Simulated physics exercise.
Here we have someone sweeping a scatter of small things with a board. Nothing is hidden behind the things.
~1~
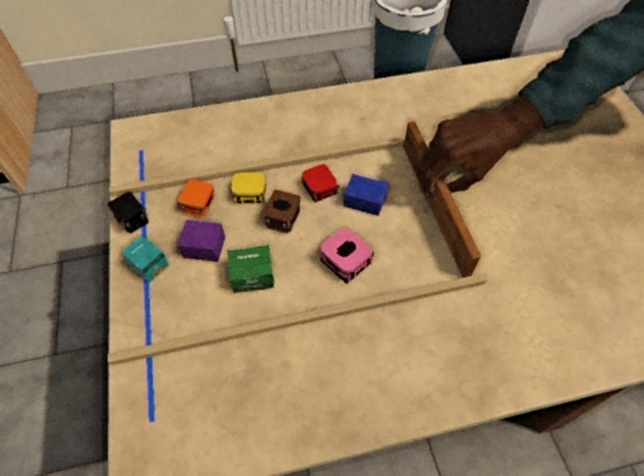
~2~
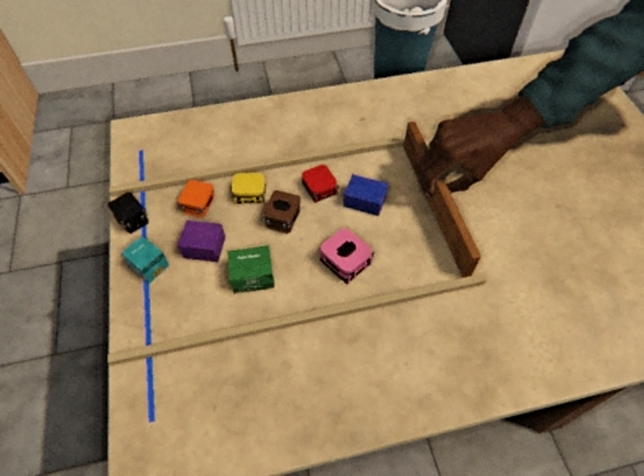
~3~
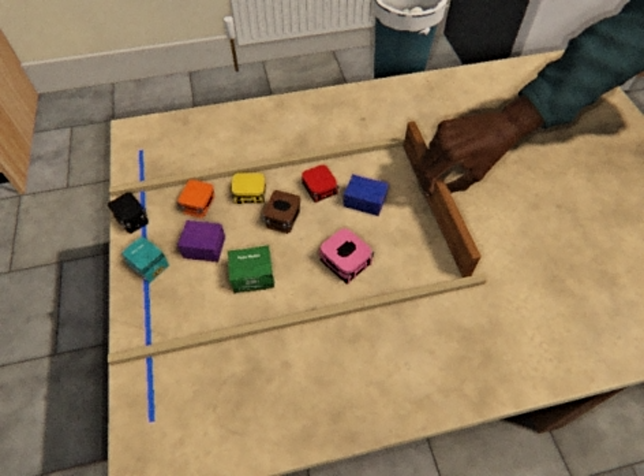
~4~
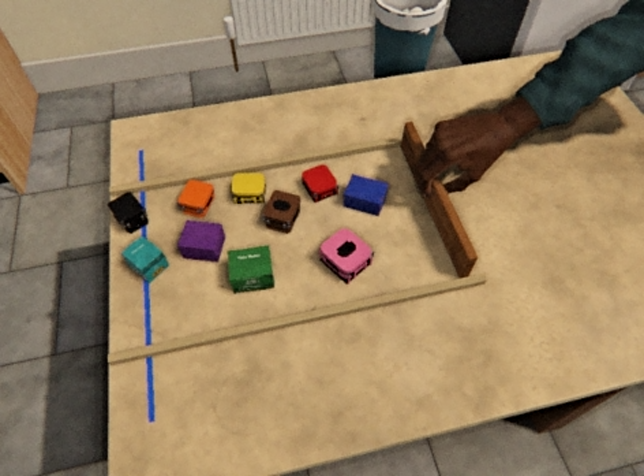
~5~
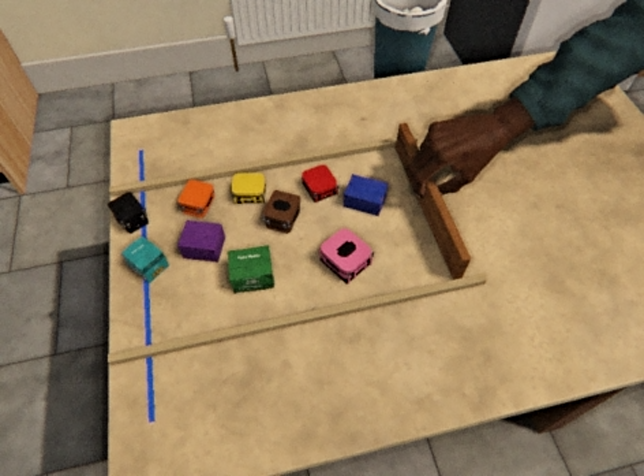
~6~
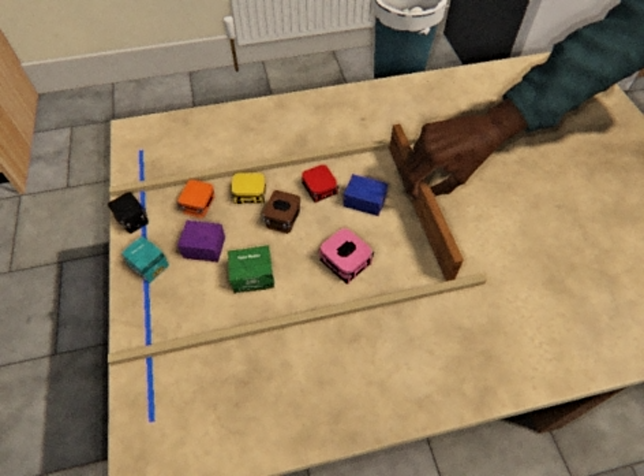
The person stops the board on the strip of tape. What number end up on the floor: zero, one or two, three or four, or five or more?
In the end the number that fall off is five or more.
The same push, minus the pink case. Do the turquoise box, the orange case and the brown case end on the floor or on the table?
The turquoise box falls, the orange case drops off, the brown case falls.
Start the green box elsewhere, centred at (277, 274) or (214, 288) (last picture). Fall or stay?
The green box falls; falls.
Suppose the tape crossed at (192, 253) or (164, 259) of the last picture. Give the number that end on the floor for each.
Try by try, 3 and 6.
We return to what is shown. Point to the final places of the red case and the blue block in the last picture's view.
About (126, 201), and the other about (121, 251).
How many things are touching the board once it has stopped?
It touches 3.
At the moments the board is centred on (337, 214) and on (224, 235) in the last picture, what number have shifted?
At the one place 4, at the other 10.
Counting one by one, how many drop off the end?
Fallen: 7.
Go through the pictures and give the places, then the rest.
In the first frame, black case (129, 213); turquoise box (146, 259); orange case (198, 199); board (437, 195); tape (145, 262).
In the second frame, turquoise box (146, 259); yellow case (249, 189).
In the third frame, orange case (198, 199); blue block (365, 195).
In the fourth frame, black case (129, 213); green box (251, 270).
In the fifth frame, turquoise box (146, 259); board (429, 196).
In the sixth frame, black case (129, 213); turquoise box (146, 259); orange case (198, 199); board (422, 198); tape (145, 262).
Soon after, none off yet; black case at rest near (129, 213); turquoise box at rest near (146, 259); orange case at rest near (198, 199).
By the end, the number that fall off is five or more; fallen, brown case, yellow case, green box, purple block, orange case, turquoise box and black case.
